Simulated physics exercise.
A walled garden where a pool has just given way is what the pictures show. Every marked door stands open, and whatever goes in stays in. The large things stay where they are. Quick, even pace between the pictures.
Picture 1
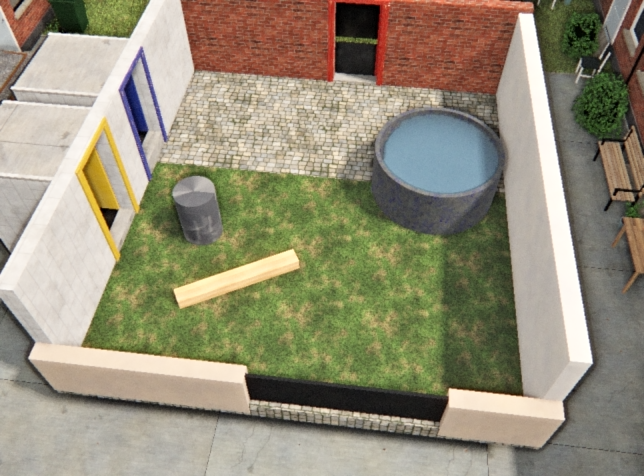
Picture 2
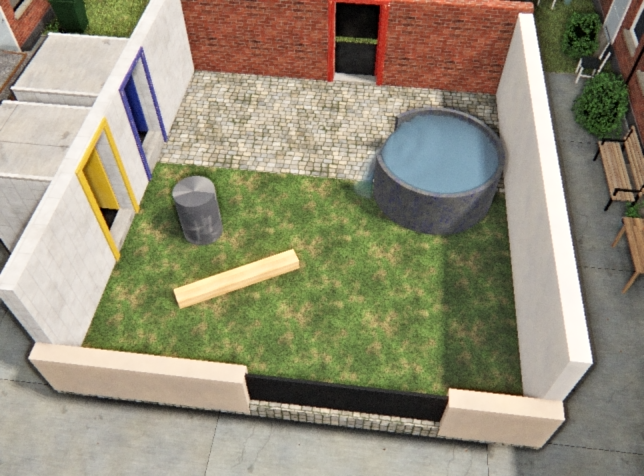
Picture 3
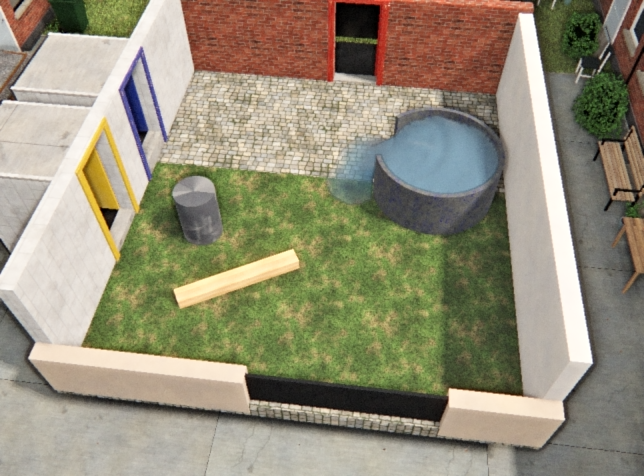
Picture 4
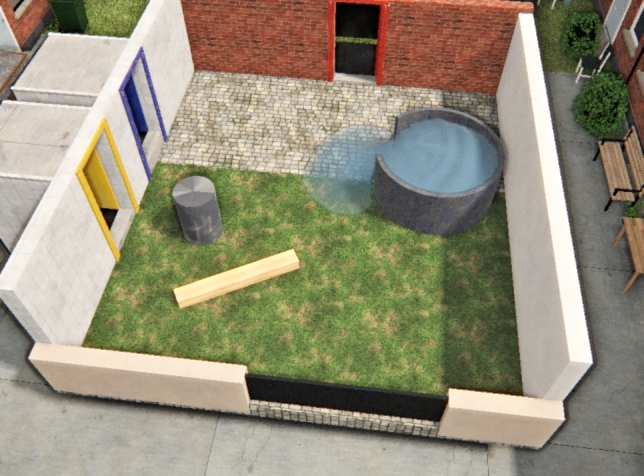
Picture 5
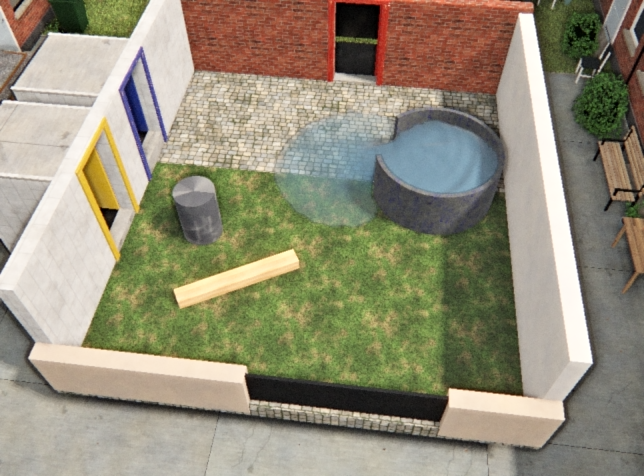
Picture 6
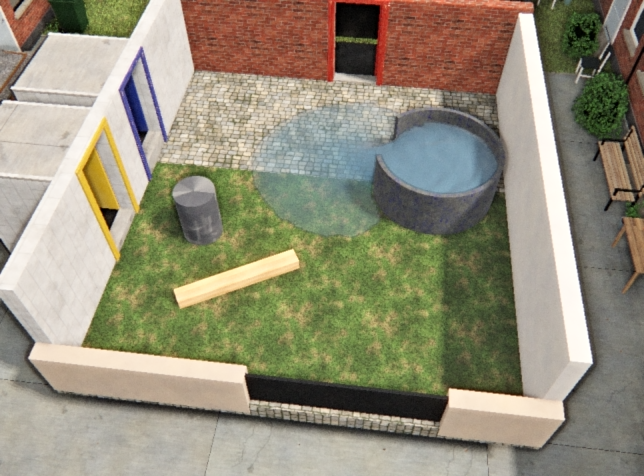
A round grey tank brimming with blue water stands at the right of a walled garden seen from high above, with grass in front and pale cobbles behind. A grey metal drum and a light wooden beam lie left of it, near yellow and blue door surrounds, with a red doorway behind. Water pours from the tank's left side and spreads leftward in a widening, translucent sheet, while the camera stays still.
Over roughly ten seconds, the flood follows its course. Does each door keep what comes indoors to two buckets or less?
In order: Yellow door: Up to two buckets; blue door: Up to two buckets; red door: Above two buckets.
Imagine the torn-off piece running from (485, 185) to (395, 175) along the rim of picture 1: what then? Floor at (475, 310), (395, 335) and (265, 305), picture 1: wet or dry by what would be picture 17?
Soaked, soaked, soaked.
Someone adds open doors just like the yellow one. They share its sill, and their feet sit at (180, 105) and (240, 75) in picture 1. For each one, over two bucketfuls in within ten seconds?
The first door ends up above and the second ends up above.
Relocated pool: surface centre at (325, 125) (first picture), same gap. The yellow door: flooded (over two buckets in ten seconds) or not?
Well, the yellow door remains within bounds here.
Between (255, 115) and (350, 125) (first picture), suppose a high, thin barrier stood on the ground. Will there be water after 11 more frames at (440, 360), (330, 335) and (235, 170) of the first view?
Taking the points in order - unwetted, unwetted, wetted.
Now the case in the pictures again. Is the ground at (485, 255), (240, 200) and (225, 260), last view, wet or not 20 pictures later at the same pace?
First spot not wet, second inundated, third inundated.
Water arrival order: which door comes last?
It is the yellow door.
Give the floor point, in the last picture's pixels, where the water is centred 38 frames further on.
The water's centre sits above (286, 173).
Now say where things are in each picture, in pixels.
In the first frame, still water in the round tank at (439, 153).
In the second frame, water pours out at (380, 160) and has run to a hidden place.
In the third frame, water pours out at (379, 162) and has run to (336, 194).
In the fourth frame, the front is at (306, 174), out from the gap at (379, 164).
In the fifth frame, water pours out at (379, 164) and has run to (279, 162).
In the sixth frame, water pours out at (379, 163) and has run to (259, 151).
A moment on, water covers 35 % of the floor; the yellow door not reached, the blue door wet at the sill, nothing in, the red door under two buckets in.
Next, water covers 45 % of the floor; the yellow door not reached, the blue door wet at the sill, nothing in, the red door over two buckets in.
Then, water covers 50 % of the floor; the yellow door wet at the sill, nothing in, the blue door wet at the sill, nothing in, the red door over two buckets in.
Later, water covers 70 % of the floor; the yellow door wet at the sill, nothing in, the blue door wet at the sill, nothing in, the red door over two buckets in.
In the end, water covers 95 % of the floor; the yellow door wet at the sill, nothing in, the blue door wet at the sill, nothing in, the red door far over two buckets in.
